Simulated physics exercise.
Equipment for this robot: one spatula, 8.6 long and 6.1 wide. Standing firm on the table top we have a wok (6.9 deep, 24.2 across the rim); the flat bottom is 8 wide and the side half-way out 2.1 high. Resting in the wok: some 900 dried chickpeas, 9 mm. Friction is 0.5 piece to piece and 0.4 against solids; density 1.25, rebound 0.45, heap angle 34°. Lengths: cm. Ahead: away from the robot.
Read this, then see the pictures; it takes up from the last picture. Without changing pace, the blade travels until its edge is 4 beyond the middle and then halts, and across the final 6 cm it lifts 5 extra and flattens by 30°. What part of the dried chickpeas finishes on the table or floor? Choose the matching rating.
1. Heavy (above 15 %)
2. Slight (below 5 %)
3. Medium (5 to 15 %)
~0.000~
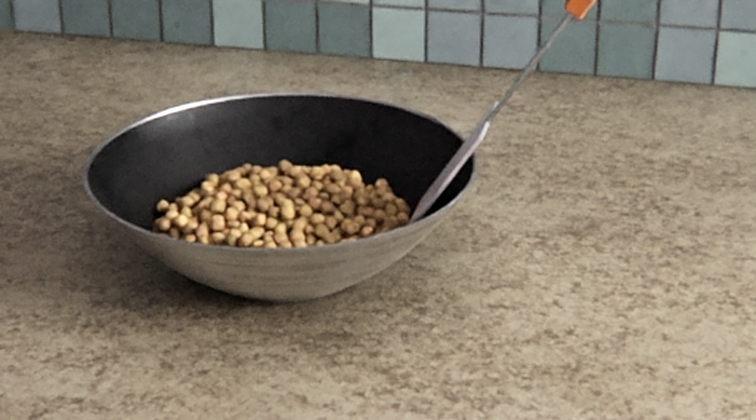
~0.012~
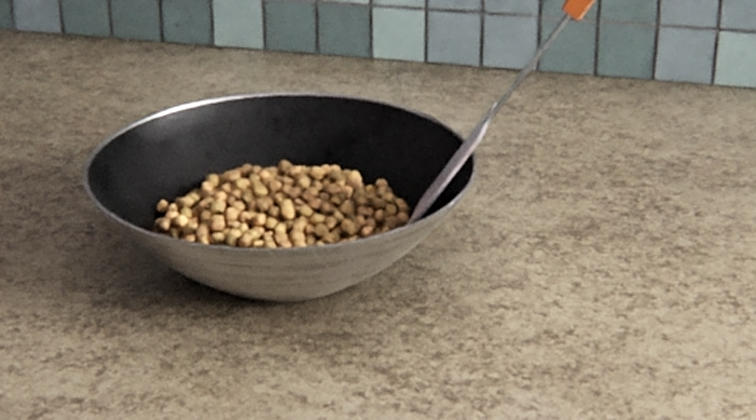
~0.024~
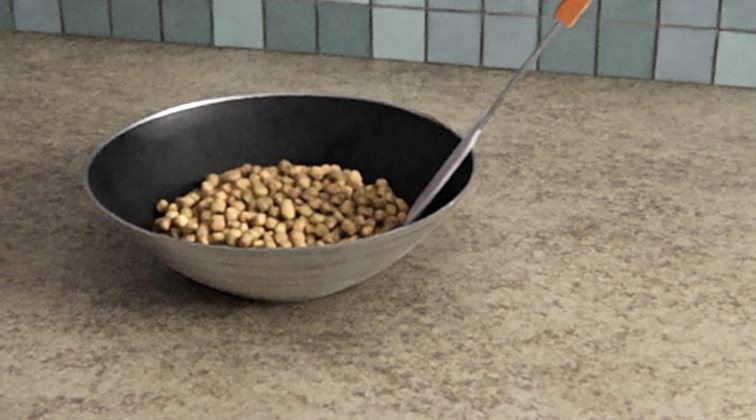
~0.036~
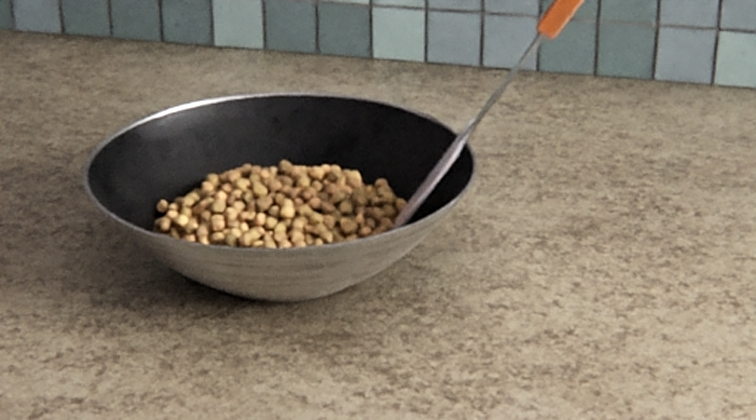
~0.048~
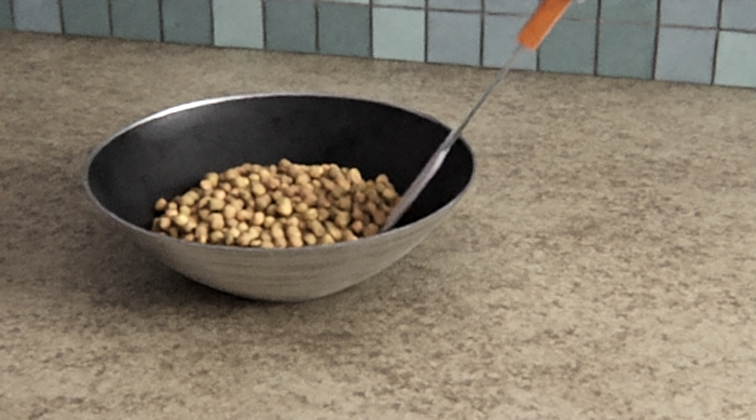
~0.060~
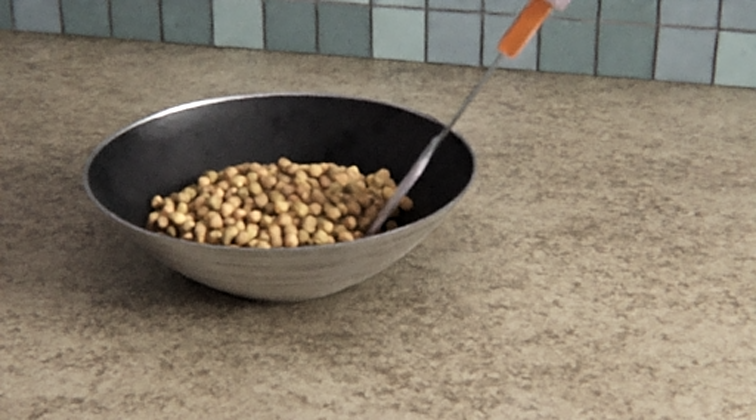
(3) Medium (5 to 15 %).
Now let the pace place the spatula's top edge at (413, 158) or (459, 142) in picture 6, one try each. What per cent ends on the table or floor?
Respectively, some 15 and 0 per cent.
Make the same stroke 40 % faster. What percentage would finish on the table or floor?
About 15 in a hundred.
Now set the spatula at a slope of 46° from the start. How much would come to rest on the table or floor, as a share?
Somewhere around 5 per cent would end on the table or floor.
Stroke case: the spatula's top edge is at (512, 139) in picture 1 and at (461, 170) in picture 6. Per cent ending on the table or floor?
I'd put it at roughly 0 per cent.
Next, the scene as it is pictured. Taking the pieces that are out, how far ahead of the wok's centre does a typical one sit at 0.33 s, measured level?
It comes to near 18 cm ahead of the middle.
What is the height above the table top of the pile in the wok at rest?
Top of the heap: Roughly 7.5 cm above the table top.
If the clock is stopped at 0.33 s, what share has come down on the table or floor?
I'd put it at around 4 per cent.
After 0.09 s, sloping 55°, highest piece 6 above the table; 900 in the wok.
After 0.12 s, sloping 43°, highest piece 7 above the table; 900 in the wok.
After 0.33 s, sloping 27°, highest piece 8 above the table; 829 in the wok, 35 on the table or floor, 36 on the blade or in flight.
After 1.38 s, sloping 27°, highest piece 7 above the table; 828 in the wok, 72 on the table or floor.
In the end, 828 in the wok, 72 on the table or floor. That is 8 % on the table or floor.
